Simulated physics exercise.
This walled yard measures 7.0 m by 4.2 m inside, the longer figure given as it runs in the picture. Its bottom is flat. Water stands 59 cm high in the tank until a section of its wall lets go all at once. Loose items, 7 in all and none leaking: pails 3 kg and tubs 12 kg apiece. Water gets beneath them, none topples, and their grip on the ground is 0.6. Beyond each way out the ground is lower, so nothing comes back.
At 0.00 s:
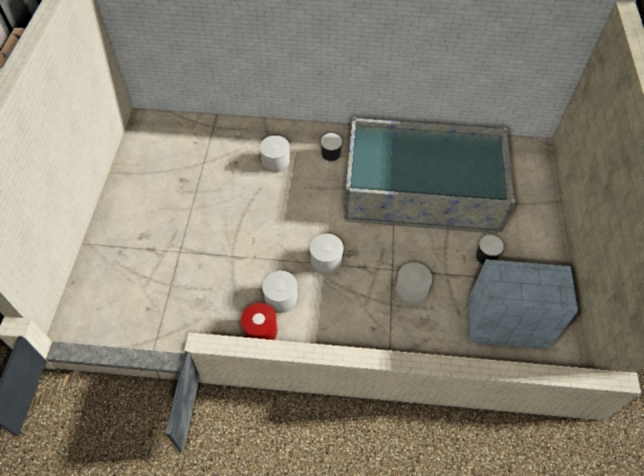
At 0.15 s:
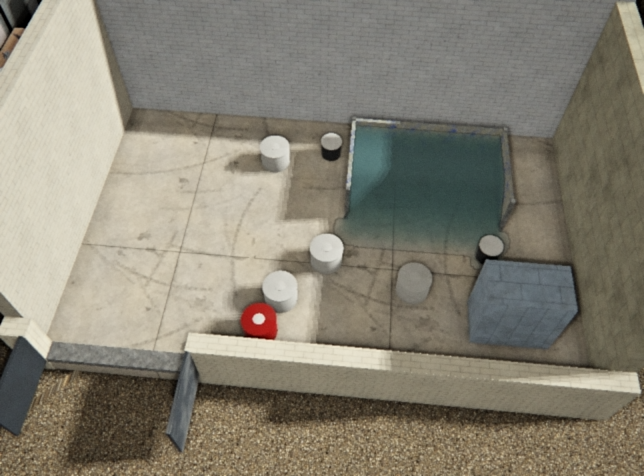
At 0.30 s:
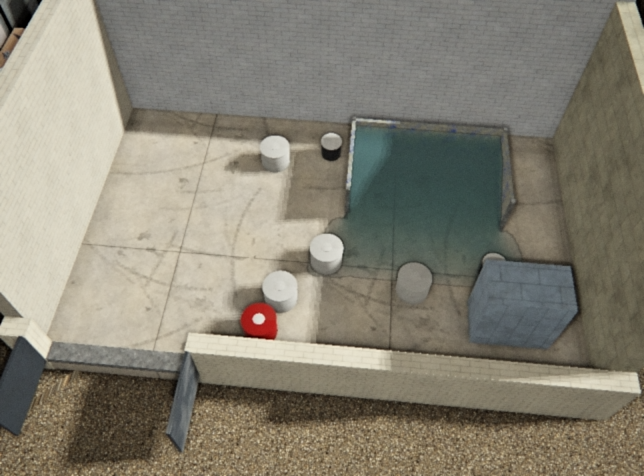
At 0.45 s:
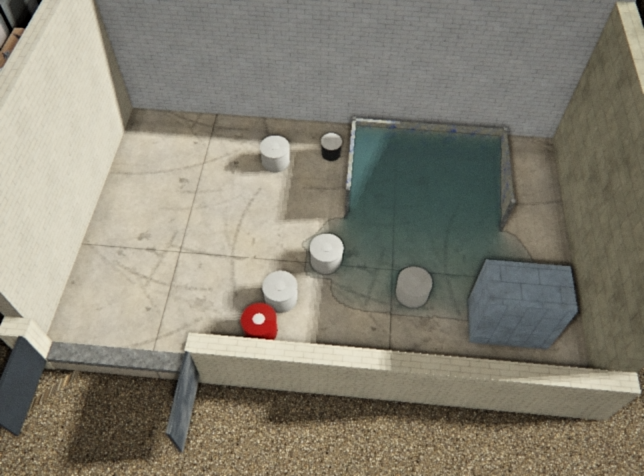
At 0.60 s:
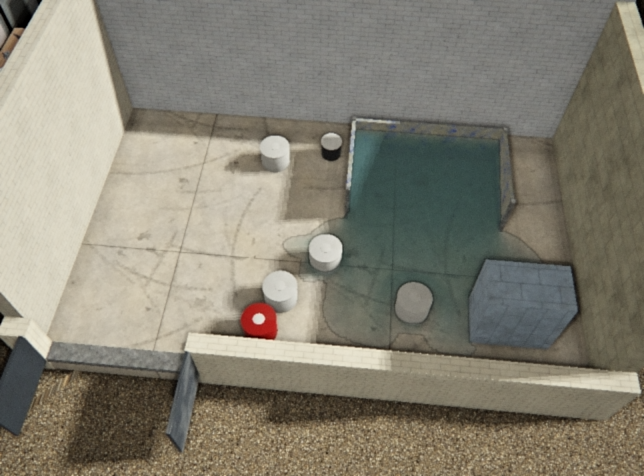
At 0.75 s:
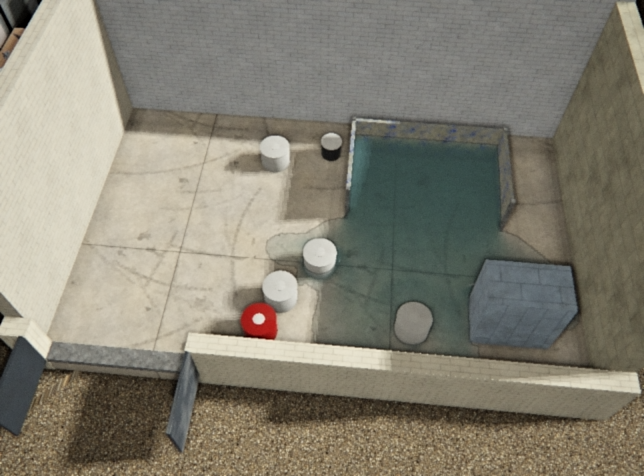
Water spreading from an open-fronted tank across a walled yard floor, shifting a few pails and tubs while a red tub stays still.
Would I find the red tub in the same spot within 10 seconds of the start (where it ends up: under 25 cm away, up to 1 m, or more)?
Red tub travels far.
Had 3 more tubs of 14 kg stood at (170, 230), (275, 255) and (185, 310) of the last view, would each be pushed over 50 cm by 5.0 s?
In that order: Short of it, less, past it.
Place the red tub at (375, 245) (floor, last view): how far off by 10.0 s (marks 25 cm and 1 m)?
It ends far away.
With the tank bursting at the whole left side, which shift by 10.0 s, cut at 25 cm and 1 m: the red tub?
Then the red tub moves a short way.
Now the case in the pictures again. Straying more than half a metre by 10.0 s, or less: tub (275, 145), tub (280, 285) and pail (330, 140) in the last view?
In that order: Less, over, over.
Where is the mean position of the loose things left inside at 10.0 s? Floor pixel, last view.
Near (230, 225).
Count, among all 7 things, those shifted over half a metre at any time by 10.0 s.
That makes 6.
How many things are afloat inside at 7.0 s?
At that moment 2.
After 2.0 s the red tub is near (228, 299), 0.5 m from its start, aground; 0 of 7 are out; 1 afloat.
After 4.5 s the red tub is near (151, 229), 2.1 m from its start, aground; 0 of 7 are out; 1 afloat.
After 7.0 s the red tub is near (151, 229), 2.1 m from its start, aground; 0 of 7 are out; 2 afloat.
After 10.0 s the red tub is near (148, 232), 2.1 m from its start, aground; 0 of 7 are out; 2 afloat.
